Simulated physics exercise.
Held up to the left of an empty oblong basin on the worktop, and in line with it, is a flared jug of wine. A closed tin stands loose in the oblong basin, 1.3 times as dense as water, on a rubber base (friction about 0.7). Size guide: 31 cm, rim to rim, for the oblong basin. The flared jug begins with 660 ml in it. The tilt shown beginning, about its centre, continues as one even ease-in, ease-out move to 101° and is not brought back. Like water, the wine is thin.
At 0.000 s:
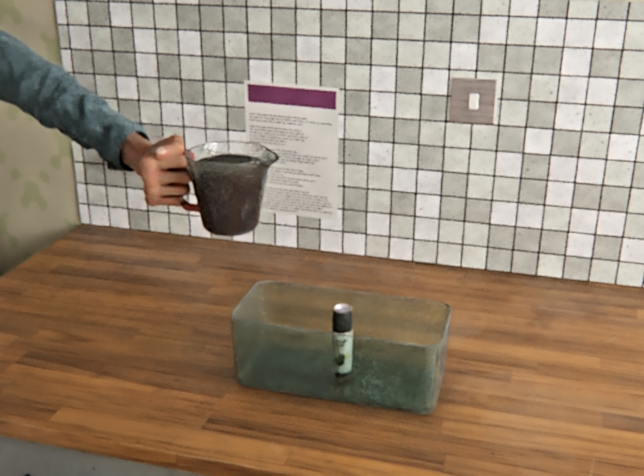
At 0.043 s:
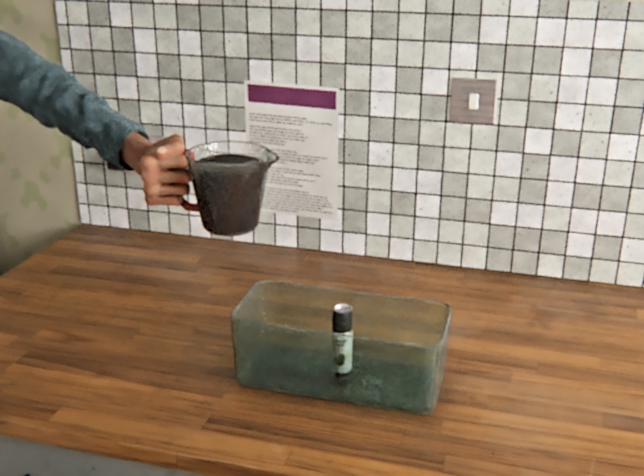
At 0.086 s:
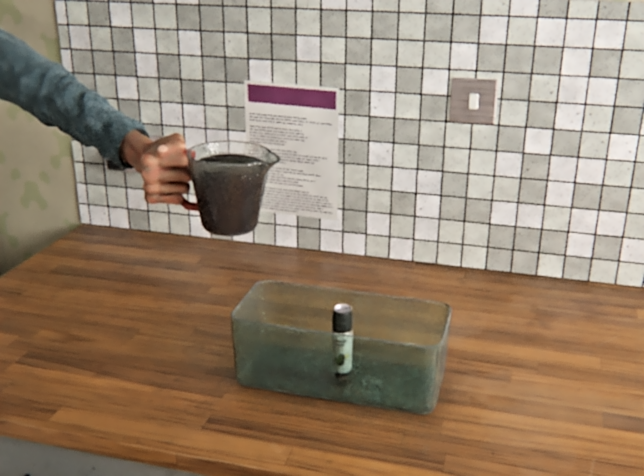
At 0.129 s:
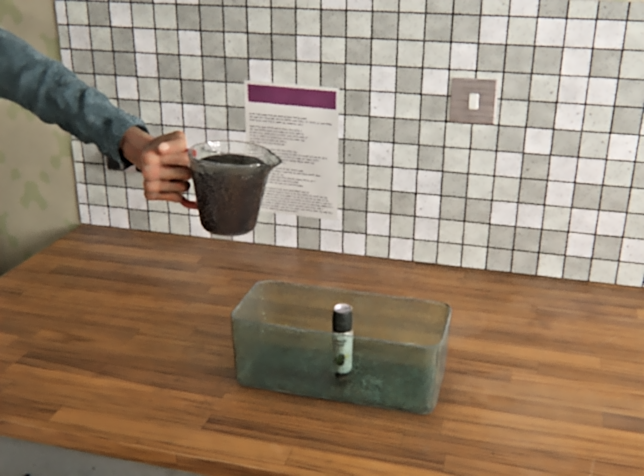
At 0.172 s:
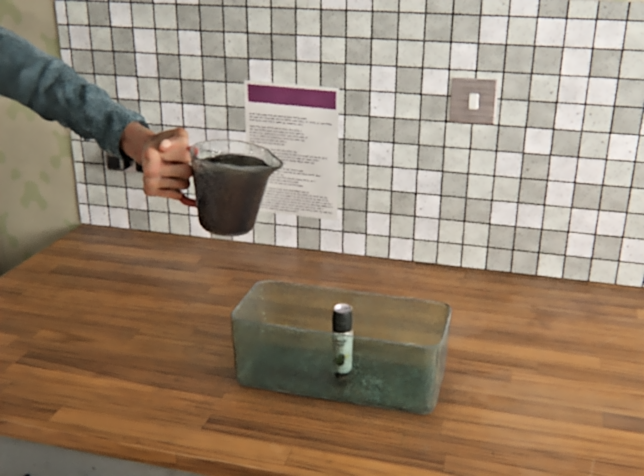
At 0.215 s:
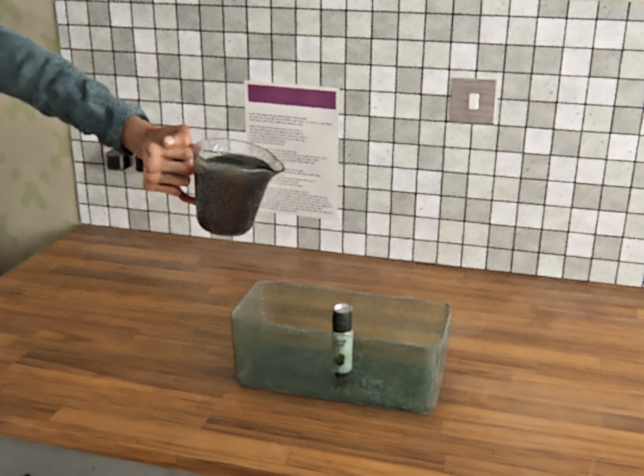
A hand in a blue-grey sleeve reaches in from the left above a brown wooden worktop, seen from slightly above, with a grey-and-white tiled wall, a printed notice and a switch behind. It holds a clear flared jug of dark liquid, left of a greenish oblong basin with a small black-topped tin standing inside. The jug, upright at first, tilts slightly and smoothly to the right while the view, basin and tin stay still.
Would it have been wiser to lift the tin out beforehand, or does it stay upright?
It ends up tipped over.
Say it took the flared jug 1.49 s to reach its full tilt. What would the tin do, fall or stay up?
The tin tips over.
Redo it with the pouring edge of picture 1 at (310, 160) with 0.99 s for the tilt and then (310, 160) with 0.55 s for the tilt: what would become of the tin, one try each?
The tin overturns the first time and overturns the second time.
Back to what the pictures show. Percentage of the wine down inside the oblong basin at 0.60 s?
About 5 per cent.
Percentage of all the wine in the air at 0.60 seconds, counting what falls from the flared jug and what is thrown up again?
24 %.
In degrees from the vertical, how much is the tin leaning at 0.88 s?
The tilt comes to near 5°.
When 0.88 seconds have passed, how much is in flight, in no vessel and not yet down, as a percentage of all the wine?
Roughly 22 %.
Then, 0.60 s in, the tilt is 67° and 71 per cent is still to pour; the tin stands where it began.
Then, 0.88 s in, the tilt is 98° and 17 per cent is still to pour; the tin stands 2 cm from where it began.
Then, 1.17 s in, the tilt is 101° and 1 per cent is still to pour; the tin lies on its side.
Then, 1.49 s in, the tilt is 101° and 0 per cent is still to pour; the tin lies on its side.
Finally, the tin lies on its side.
